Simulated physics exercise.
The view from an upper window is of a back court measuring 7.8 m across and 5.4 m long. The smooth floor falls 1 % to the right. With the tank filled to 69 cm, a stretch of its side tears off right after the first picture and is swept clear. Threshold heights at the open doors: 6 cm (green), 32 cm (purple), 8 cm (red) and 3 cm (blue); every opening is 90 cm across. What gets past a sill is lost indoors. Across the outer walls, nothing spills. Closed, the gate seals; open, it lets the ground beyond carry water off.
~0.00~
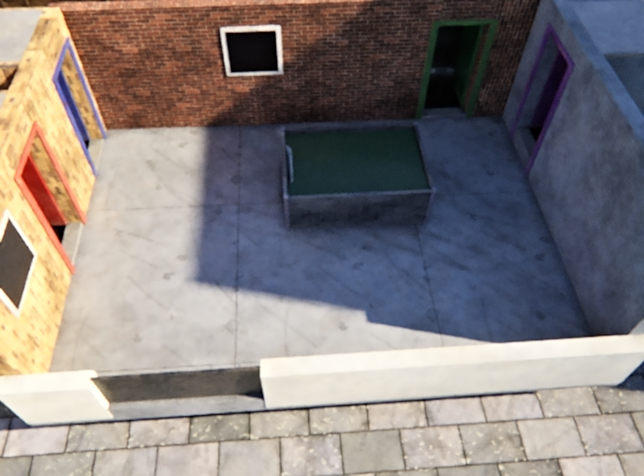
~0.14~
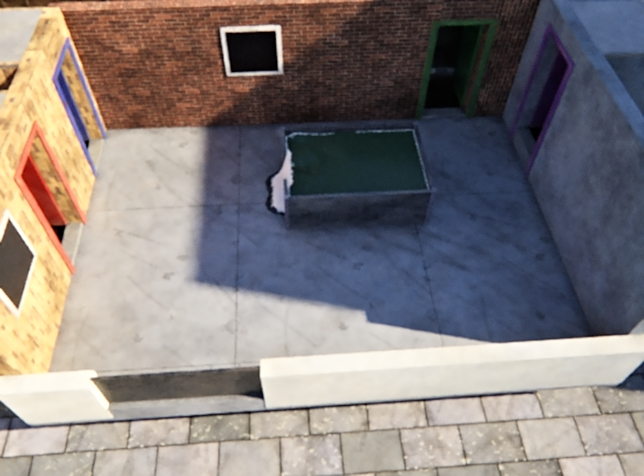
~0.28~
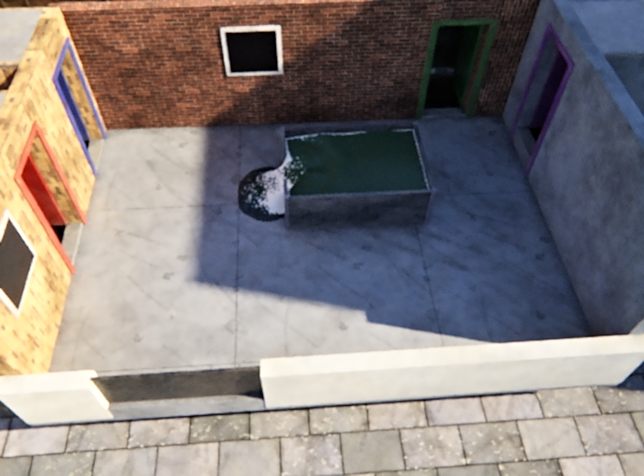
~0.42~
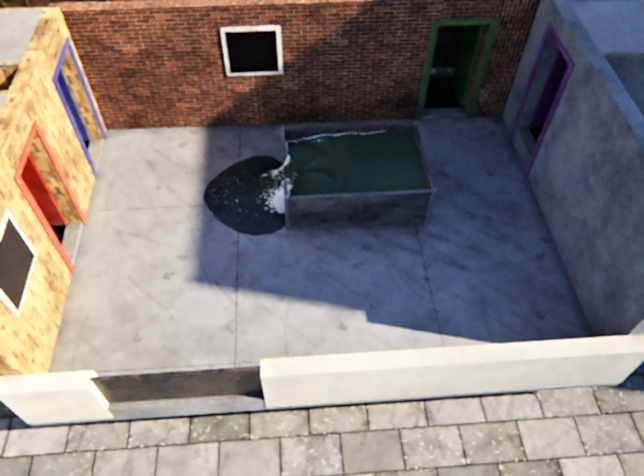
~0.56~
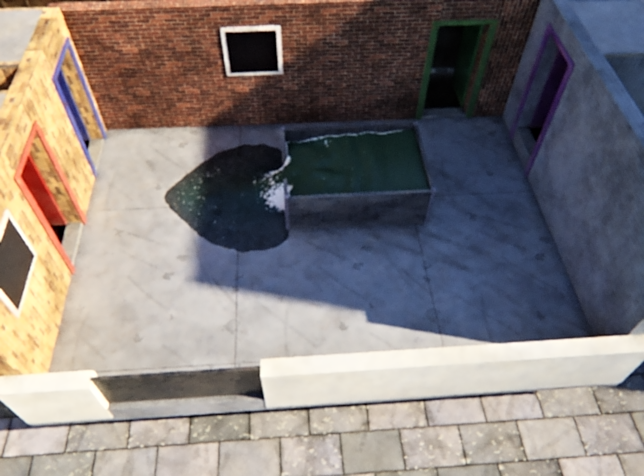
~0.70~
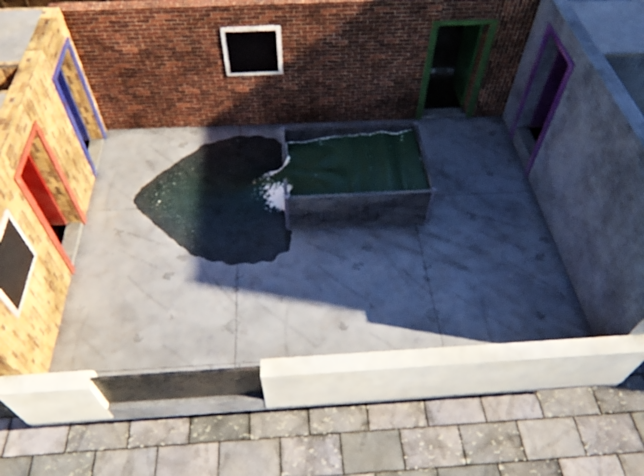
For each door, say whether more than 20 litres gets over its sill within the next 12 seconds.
Green door: No; purple door: No; red door: Yes; blue door: Yes.
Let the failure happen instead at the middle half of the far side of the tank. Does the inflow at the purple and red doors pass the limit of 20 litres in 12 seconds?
Purple: Within the limit; red: Within the limit.
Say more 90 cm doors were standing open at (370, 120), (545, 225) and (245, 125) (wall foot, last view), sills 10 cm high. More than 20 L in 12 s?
In turn: Below, not over, under.
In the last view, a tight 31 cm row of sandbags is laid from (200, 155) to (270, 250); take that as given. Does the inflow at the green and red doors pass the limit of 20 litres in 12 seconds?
At the green door the limit is not reached, and at the red door it is not reached.
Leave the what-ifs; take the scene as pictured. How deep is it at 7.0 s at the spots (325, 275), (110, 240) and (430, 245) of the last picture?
Depths: About 2, 8 and 1 centimetres.
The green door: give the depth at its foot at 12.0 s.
About 3.5 cm.
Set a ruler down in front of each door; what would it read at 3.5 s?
You'd get green at 0 cm, purple at 0 cm, red at 15 cm, and blue at 18 cm.
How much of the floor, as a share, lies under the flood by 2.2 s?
Close to 35 in a hundred.
After 1.4 s water covers 30 % of the floor and is deepest (34 cm) near (277, 190); green door not reached, purple door not reached, red door 13 cm at the sill, 2 L in, blue door 7 cm at the sill, 2 L in.
After 2.2 s water covers 35 % of the floor and is deepest (28 cm) near (277, 190); green door not reached, purple door not reached, red door 20 cm at the sill, 33 L in, blue door 19 cm at the sill, 51 L in.
After 3.5 s water covers 40 % of the floor and is deepest (21 cm) near (277, 190); green door not reached, purple door not reached, red door 15 cm at the sill, 88 L in, blue door 18 cm at the sill, 195 L in.
After 7.0 s water covers 70 % of the floor and is deepest (12 cm) near (43, 396); green door not reached, purple door not reached, red door 8 cm at the sill, 118 L in, blue door 9 cm at the sill, 341 L in.
After 12.0 s water covers 95 % of the floor and is deepest (10 cm) near (521, 173); green door 3 cm at the sill, 0 L in, purple door 9 cm at the sill, 0 L in, red door 4 cm at the sill, 119 L in, blue door 5 cm at the sill, 388 L in.
